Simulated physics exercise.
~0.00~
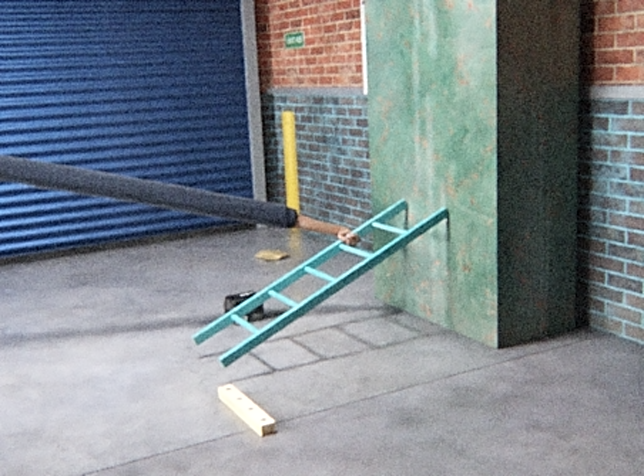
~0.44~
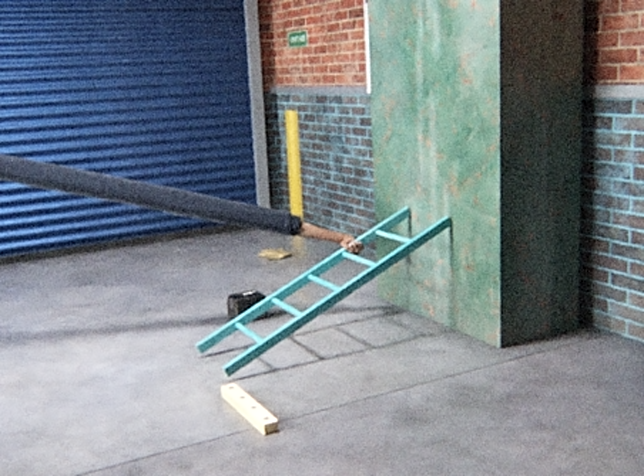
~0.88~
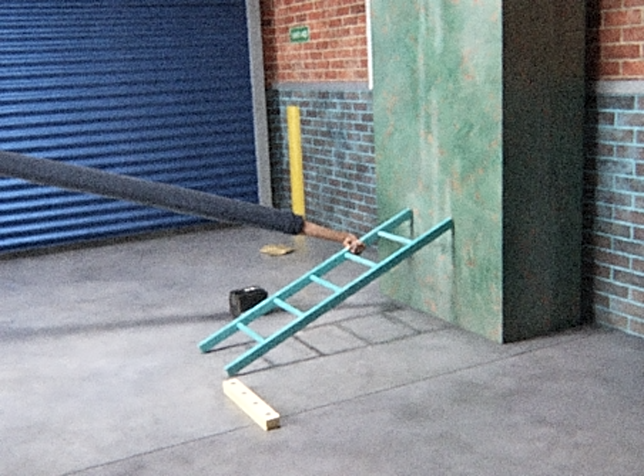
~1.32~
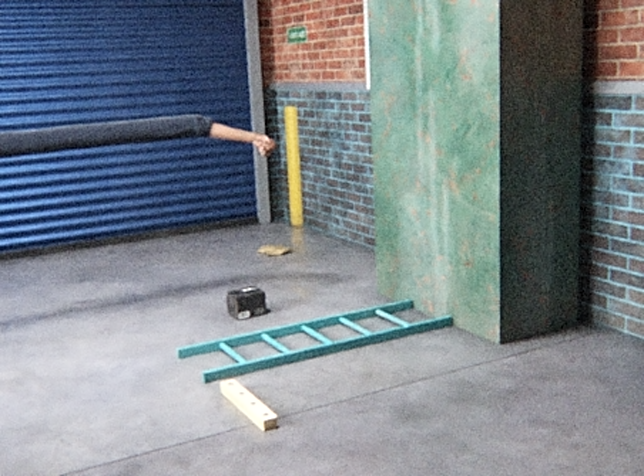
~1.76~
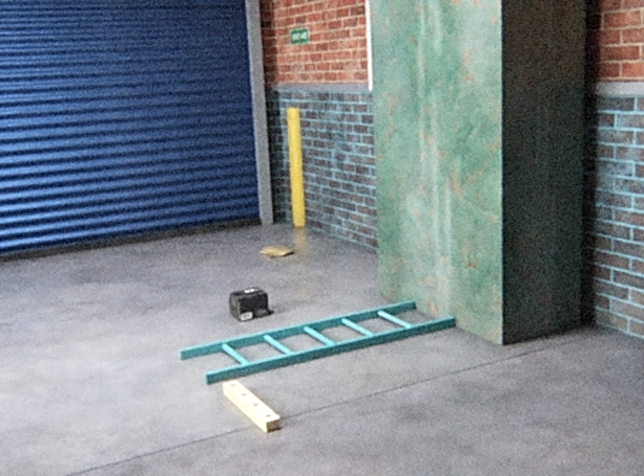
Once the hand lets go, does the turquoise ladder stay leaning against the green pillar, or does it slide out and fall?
The turquoise ladder slides out and falls, ending flat on the floor with one end by the base of the green pillar.
